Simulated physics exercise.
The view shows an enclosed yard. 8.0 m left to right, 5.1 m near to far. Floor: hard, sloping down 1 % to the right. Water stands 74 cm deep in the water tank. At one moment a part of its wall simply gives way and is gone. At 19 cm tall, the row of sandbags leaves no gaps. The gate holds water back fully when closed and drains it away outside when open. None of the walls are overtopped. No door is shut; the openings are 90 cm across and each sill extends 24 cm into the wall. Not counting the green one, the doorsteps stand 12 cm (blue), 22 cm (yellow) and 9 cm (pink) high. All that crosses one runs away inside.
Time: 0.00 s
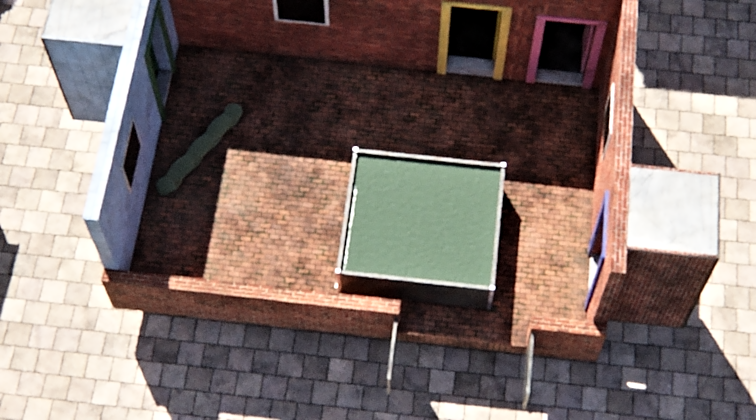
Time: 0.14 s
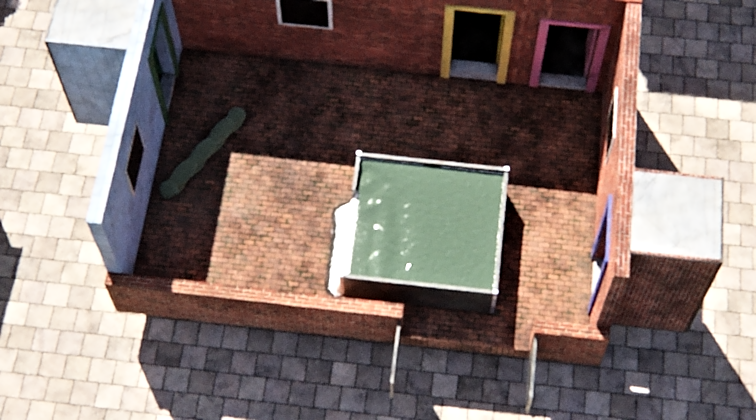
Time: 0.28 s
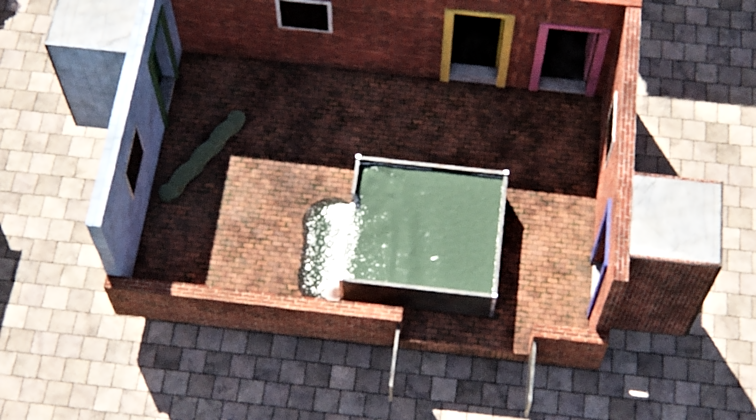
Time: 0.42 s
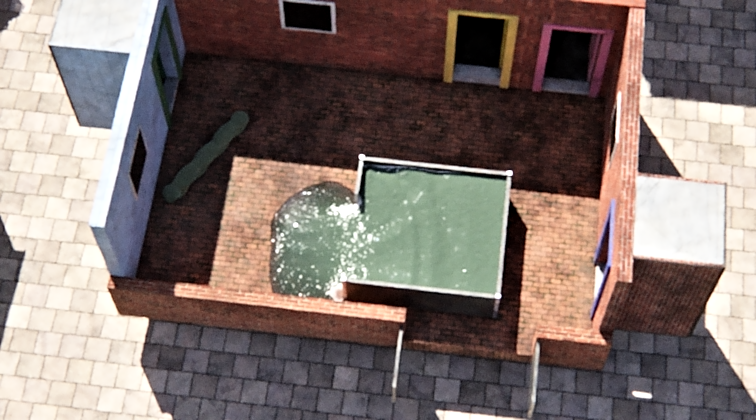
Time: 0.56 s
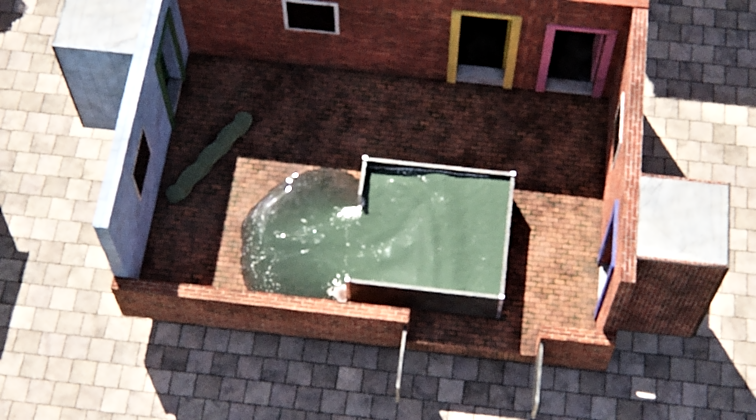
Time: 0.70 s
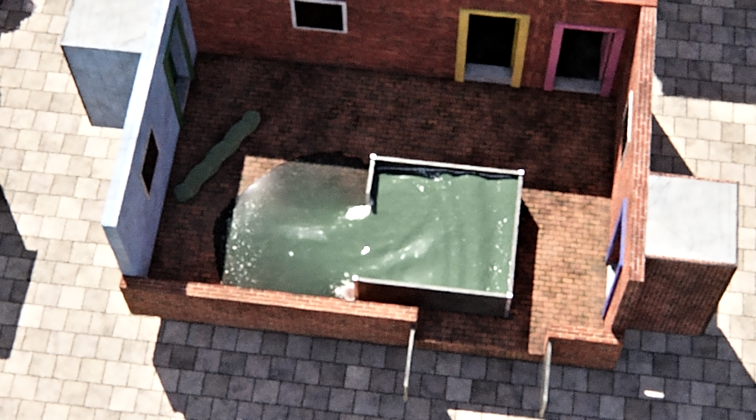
A brick-paved yard, seen from high above, is enclosed by a pale blue wall with a green doorway at left, red brick with yellow and pink doorways behind, and brick at right. A tank of green water stands right of centre, a dark green sandbag row at left. The tank's left side gives way and water pours out, spreading leftward in a glinting, rounded sheet as the camera drifts slightly.
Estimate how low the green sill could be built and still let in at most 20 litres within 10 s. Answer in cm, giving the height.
I would say 8 cm or so.
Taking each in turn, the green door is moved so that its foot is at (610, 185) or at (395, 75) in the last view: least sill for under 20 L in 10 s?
Minimums: Roughly 16 cm and 14.5 cm.
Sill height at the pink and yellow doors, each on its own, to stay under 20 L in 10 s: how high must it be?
Roughly 16 cm at pink and 6.5 cm at yellow.
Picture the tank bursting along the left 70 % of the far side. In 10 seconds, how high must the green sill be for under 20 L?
A height of around 26 cm.
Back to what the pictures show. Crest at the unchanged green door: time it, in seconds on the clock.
At roughly 9.0 s.
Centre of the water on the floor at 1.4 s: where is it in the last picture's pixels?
(383, 245).
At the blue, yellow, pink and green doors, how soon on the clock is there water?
Blue = 7.0 s, yellow = 5.0 s, pink = 5.5 s, green = 2.2 s.
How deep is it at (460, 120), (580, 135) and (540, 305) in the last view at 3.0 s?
Depths of roughly 0 cm, 0 cm and 0 cm, in that order.
After 1.4 s water covers 30 % of the floor, deepest (48 cm) near (144, 294); it has not reached the green door.
After 3.0 s water covers 45 % of the floor, deepest (45 cm) near (211, 273); 8 cm at the green door, 0 litres in over its 11 cm sill.
After 10.0 s water covers 95 % of the floor, deepest (21 cm) near (600, 338); 10 cm at the green door, 2 litres in over its 11 cm sill.
At the green door as built, the water arrived by 2.2 s and peaked near 12 cm at 8.8 s.
Run again over the same 10 s with other heights there, 38 litres in over 6.5 cm, 5 litres over 10 cm. The limit of 20 litres is kept from about 8 cm up.
